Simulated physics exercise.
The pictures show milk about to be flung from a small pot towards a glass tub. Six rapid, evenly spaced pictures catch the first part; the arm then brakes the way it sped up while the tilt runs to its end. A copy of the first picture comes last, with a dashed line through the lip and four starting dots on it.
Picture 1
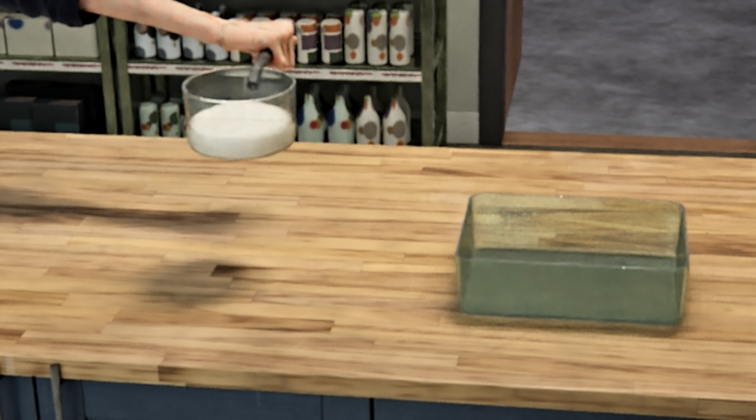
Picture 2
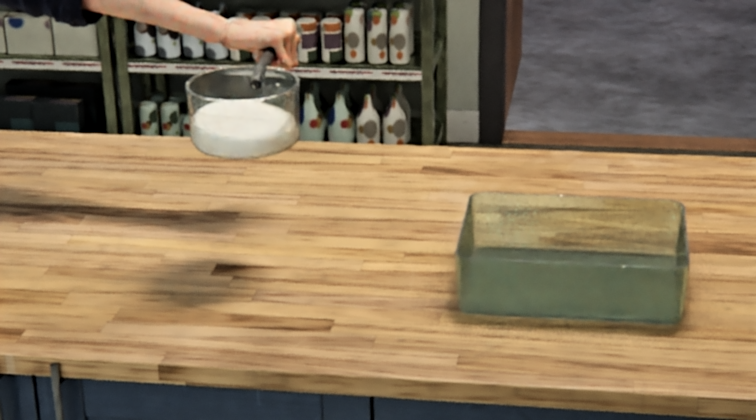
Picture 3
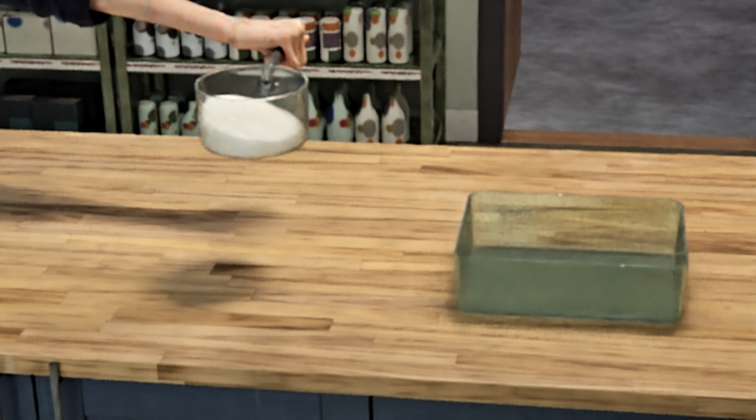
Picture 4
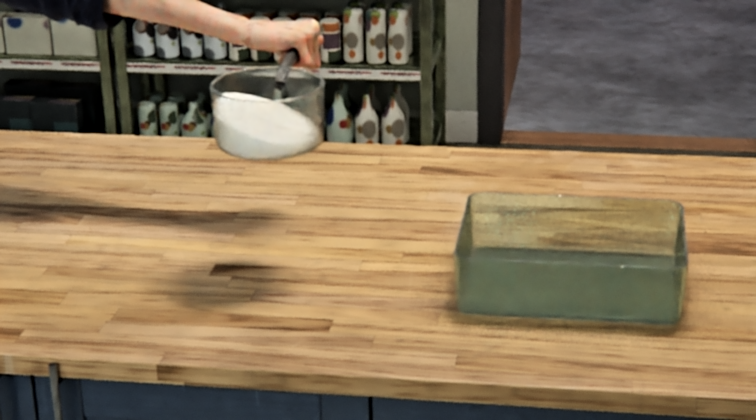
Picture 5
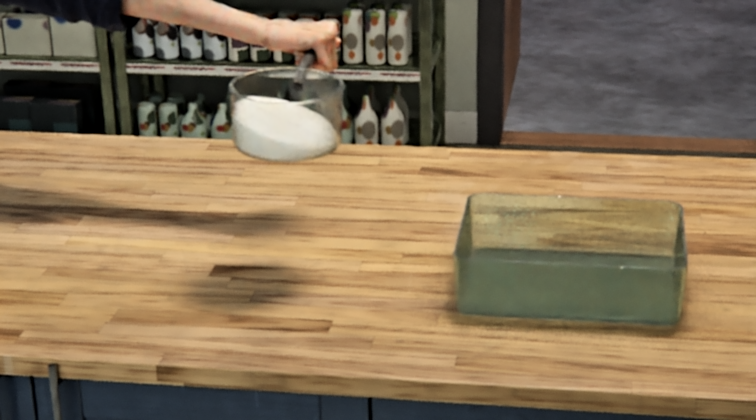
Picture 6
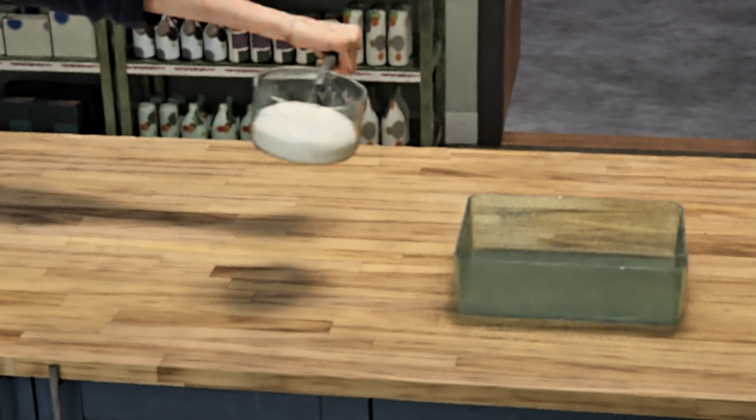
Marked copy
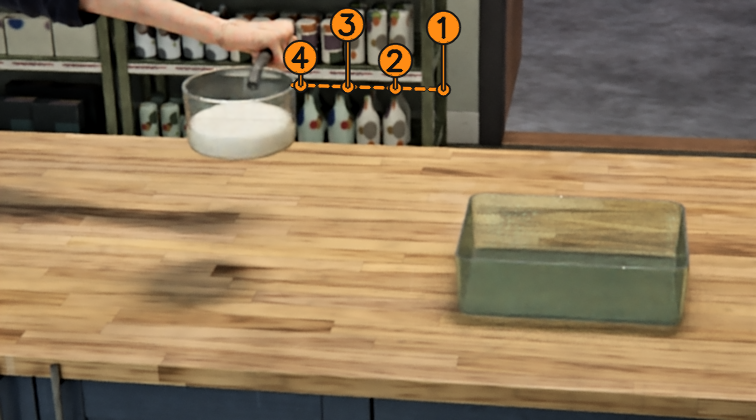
The clip opens on a hand holding a small clear pot of milk above a wooden counter, with a glass tub standing to the right. The hand carries the pot a short way rightward, the white milk sloping inside it, and then the pot tilts slightly, with all the milk still inside.
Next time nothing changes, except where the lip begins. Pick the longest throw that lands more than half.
I would pick place 3.
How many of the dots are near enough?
Three of the four.
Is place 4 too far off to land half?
Yes, that goes wrong.
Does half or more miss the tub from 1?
No.
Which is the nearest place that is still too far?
4.
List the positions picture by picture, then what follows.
Upright, lip at (292, 85); tub from (458, 311) to (683, 323); nothing has left yet, in the first frame.
Upright, lip at (295, 84); nothing has left yet, in the second frame.
Upright, lip at (305, 83); nothing has left yet, in the third frame.
Upright, lip at (320, 85); nothing has left yet, in the fourth frame.
Upright, lip at (340, 87); nothing has left yet, in the fifth frame.
Tipped about 9°, lip at (364, 96); nothing has left yet, in the sixth frame.
In orange, 1 at (443, 89); 2 at (395, 88); 3 at (347, 86); 4 at (300, 85).
For place 1, about 88 % lands in the tub, 4 % falls short and 8 % goes beside or beyond.
For place 2, about 88 % lands in the tub, 2 % falls short and 10 % goes beside or beyond.
For place 3, about 65 % lands in the tub, 26 % falls short and 9 % goes beside or beyond.
For place 4, about 31 % lands in the tub, 64 % falls short and 4 % goes beside or beyond.
